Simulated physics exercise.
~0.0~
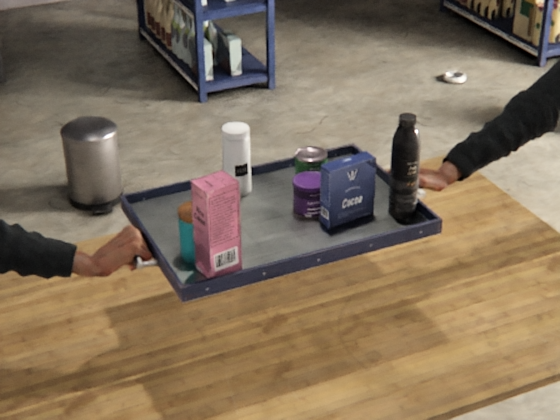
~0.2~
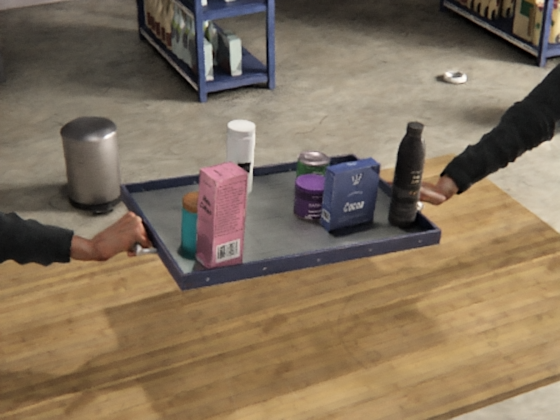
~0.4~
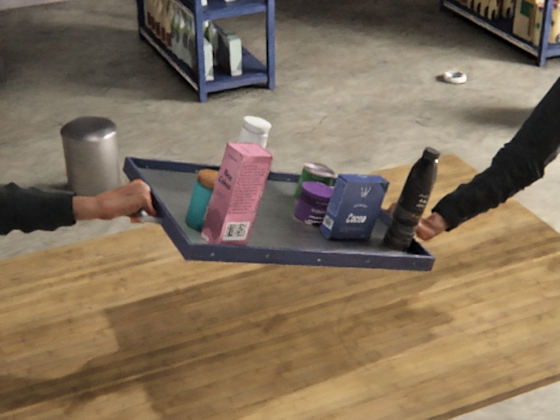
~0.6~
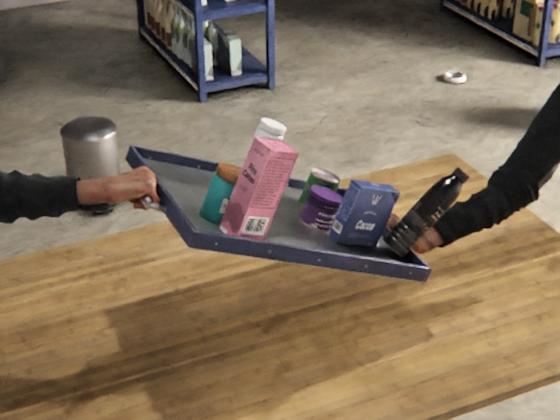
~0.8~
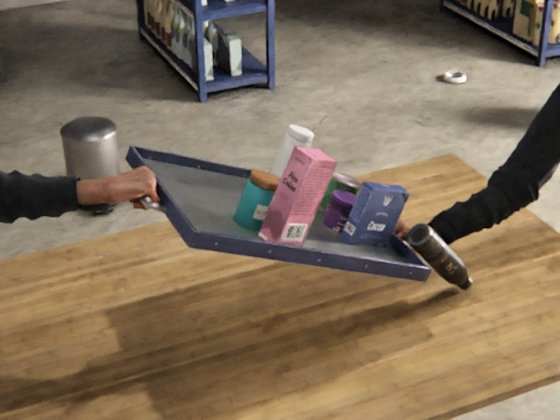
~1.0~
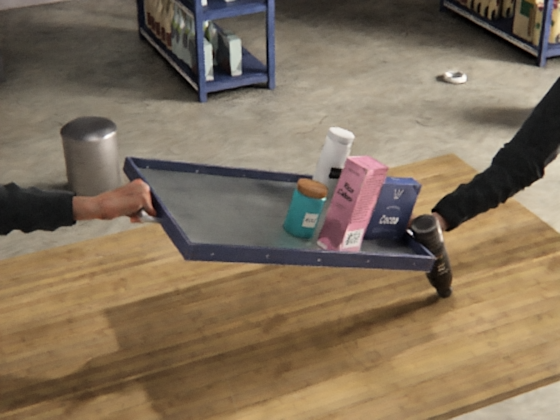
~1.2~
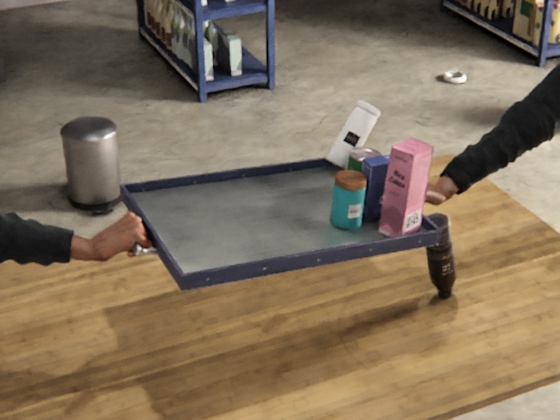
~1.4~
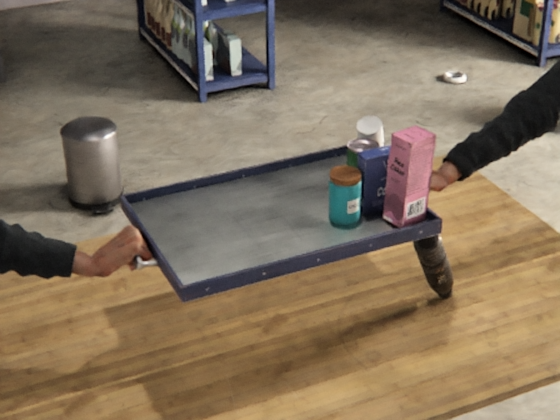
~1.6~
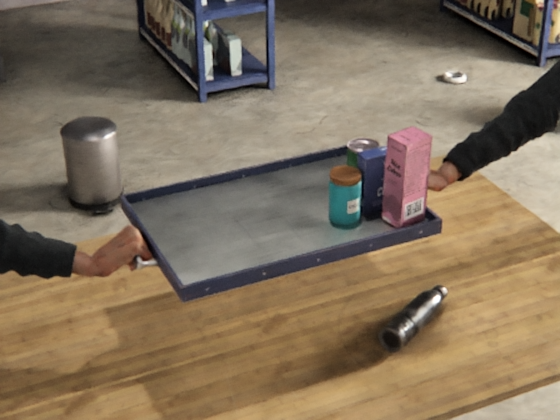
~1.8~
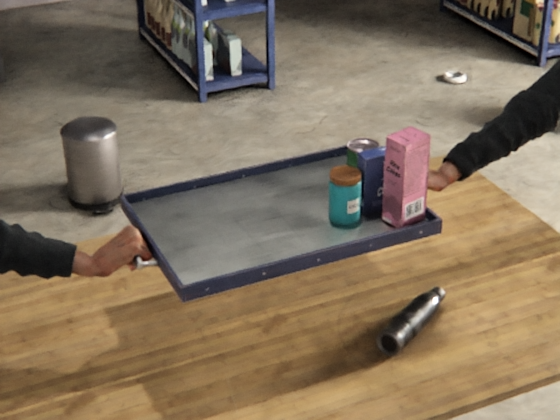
A serving tray held by two hands tips down to the right, sending its tins, jars, packet and cartons sliding that way, and a black bottle topples over the edge. As the tray levels, a white jar drops out of sight, leaving the bottle lying on the floor and the rest bunched at the right.
